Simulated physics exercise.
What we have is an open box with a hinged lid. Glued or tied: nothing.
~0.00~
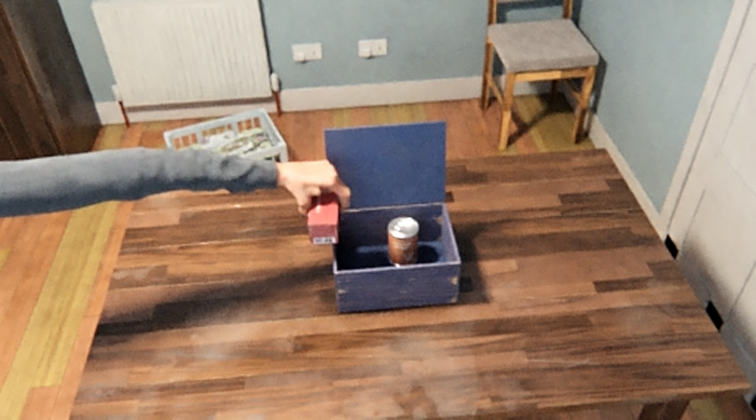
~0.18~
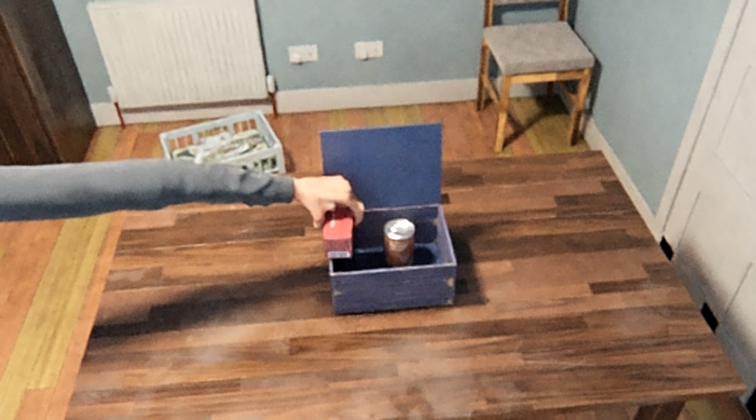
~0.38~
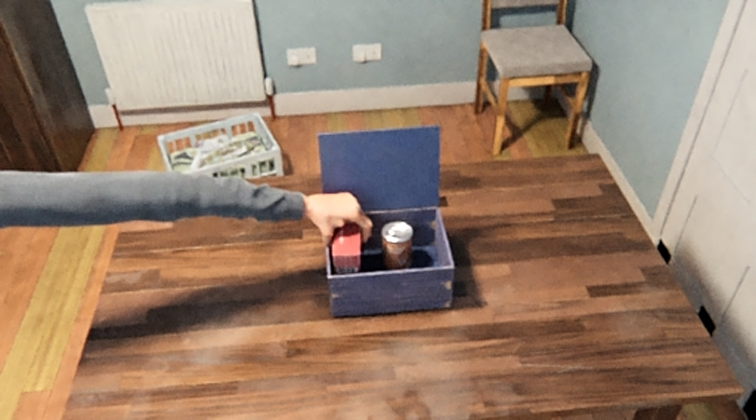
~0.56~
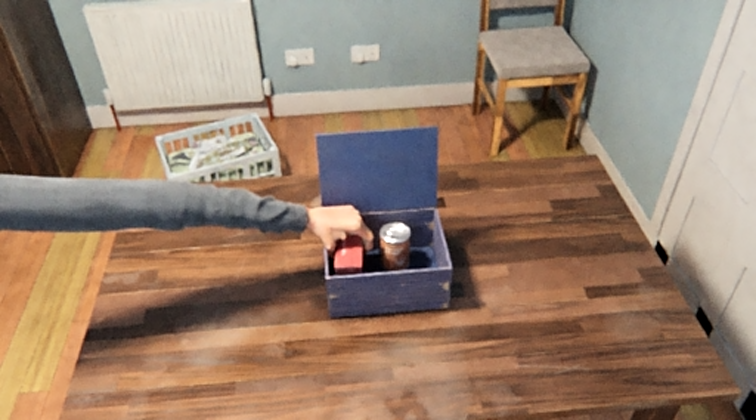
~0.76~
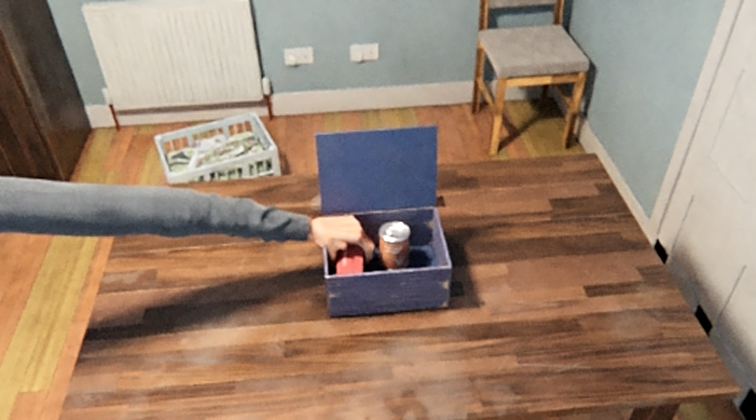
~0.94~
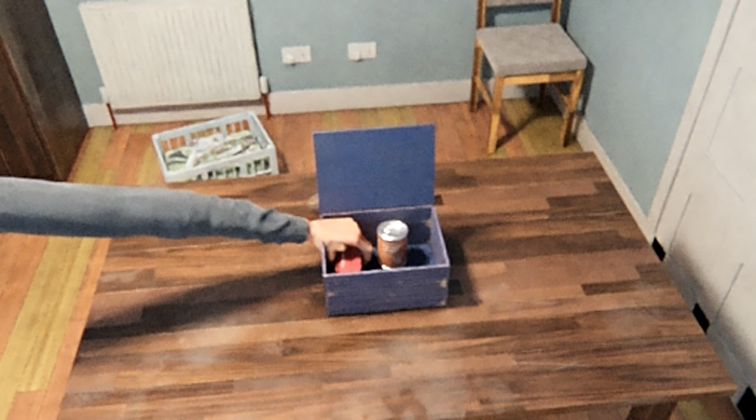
A hand lowers a red carton into an open blue box beside an orange tin.
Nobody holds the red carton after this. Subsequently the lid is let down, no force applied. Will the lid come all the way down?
My prediction: Lid on the rim.
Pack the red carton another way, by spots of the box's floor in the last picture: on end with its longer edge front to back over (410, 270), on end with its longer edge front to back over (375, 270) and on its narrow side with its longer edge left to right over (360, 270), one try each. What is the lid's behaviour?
The lid stays partly open the first time, stays partly open the second time and goes all the way down the third time.
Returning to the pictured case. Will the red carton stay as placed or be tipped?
In the end, it keeps its orientation.
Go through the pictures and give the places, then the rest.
In the first picture, still above its spot; red carton (325, 212); orange tin (403, 242).
In the second picture, still above its spot; red carton (339, 226); orange tin (399, 244).
In the third picture, still above its spot; red carton (347, 242); orange tin (397, 247).
In the fourth picture, still above its spot; red carton (349, 253); orange tin (395, 248).
In the fifth picture, still above its spot; red carton (350, 263); orange tin (395, 247).
In the sixth picture, in place under the hand; orange tin (393, 245).
After 2.34 s, lid 70° above the rim.
After 2.94 s, lid 29° above the rim.
At rest (3.8 s), lid shut; both in place. Seen from the same camera at the end, red carton near (349, 265).
